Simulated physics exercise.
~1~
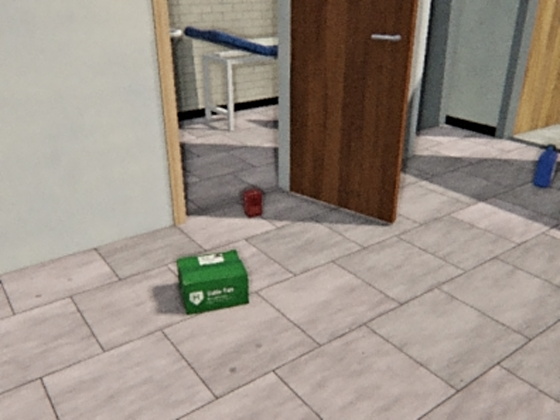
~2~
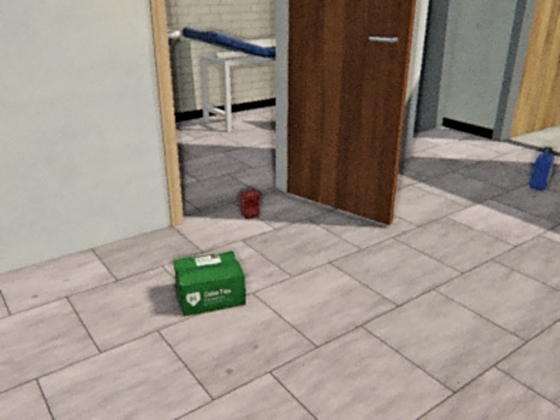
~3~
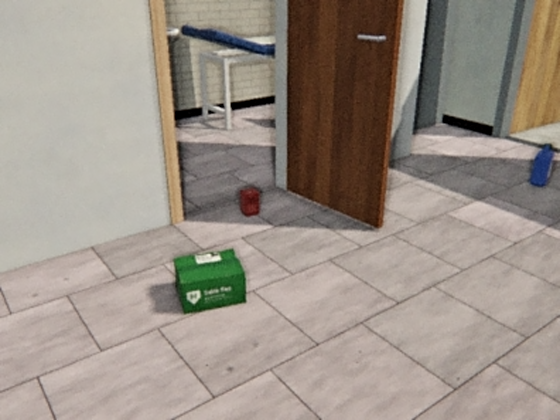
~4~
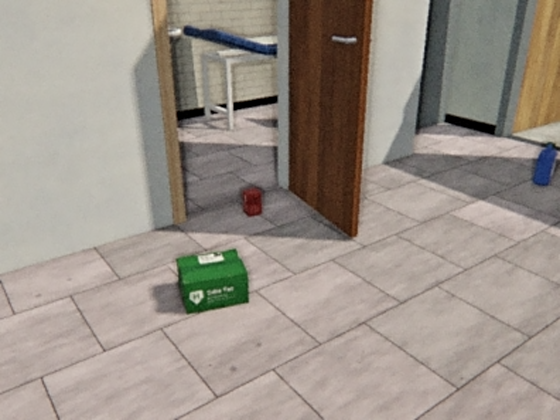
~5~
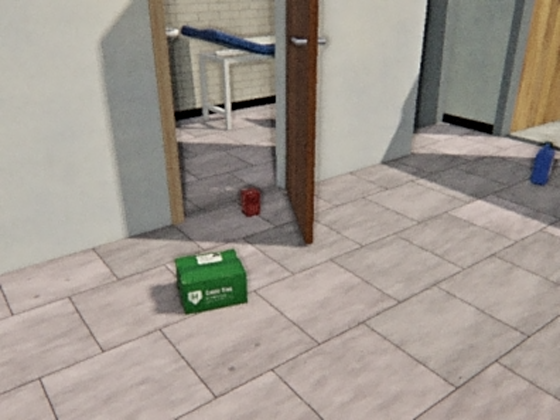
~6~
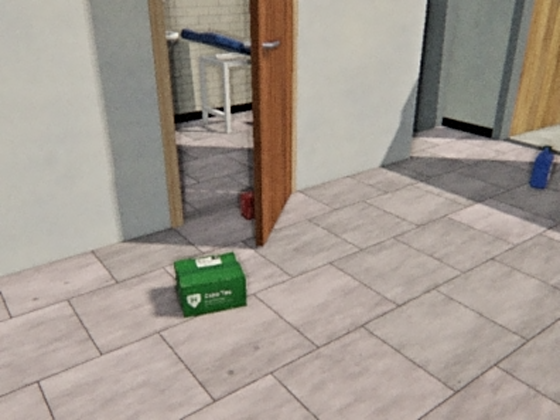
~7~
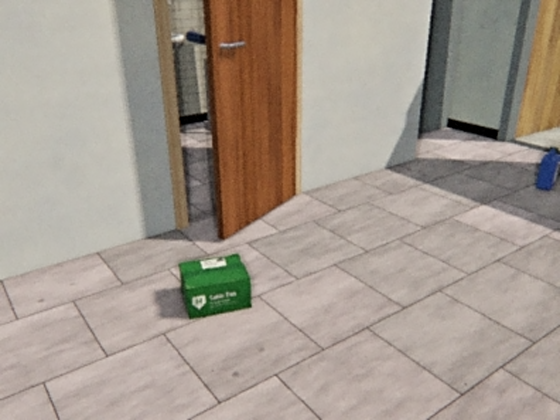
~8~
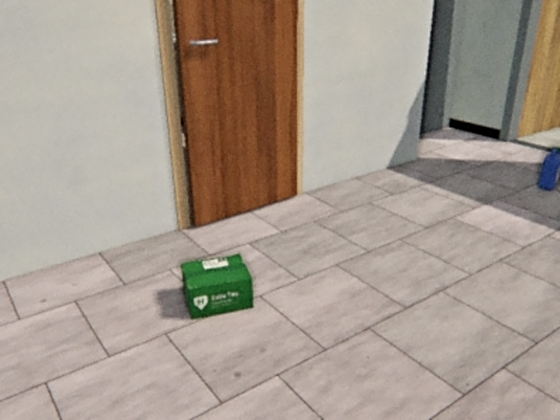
The footage shows a brown door standing wide open on a tiled floor, with a small red container near the doorway and a green box in front. The door swings leftward, hiding the container from view, and ends almost closed while the box stays put.
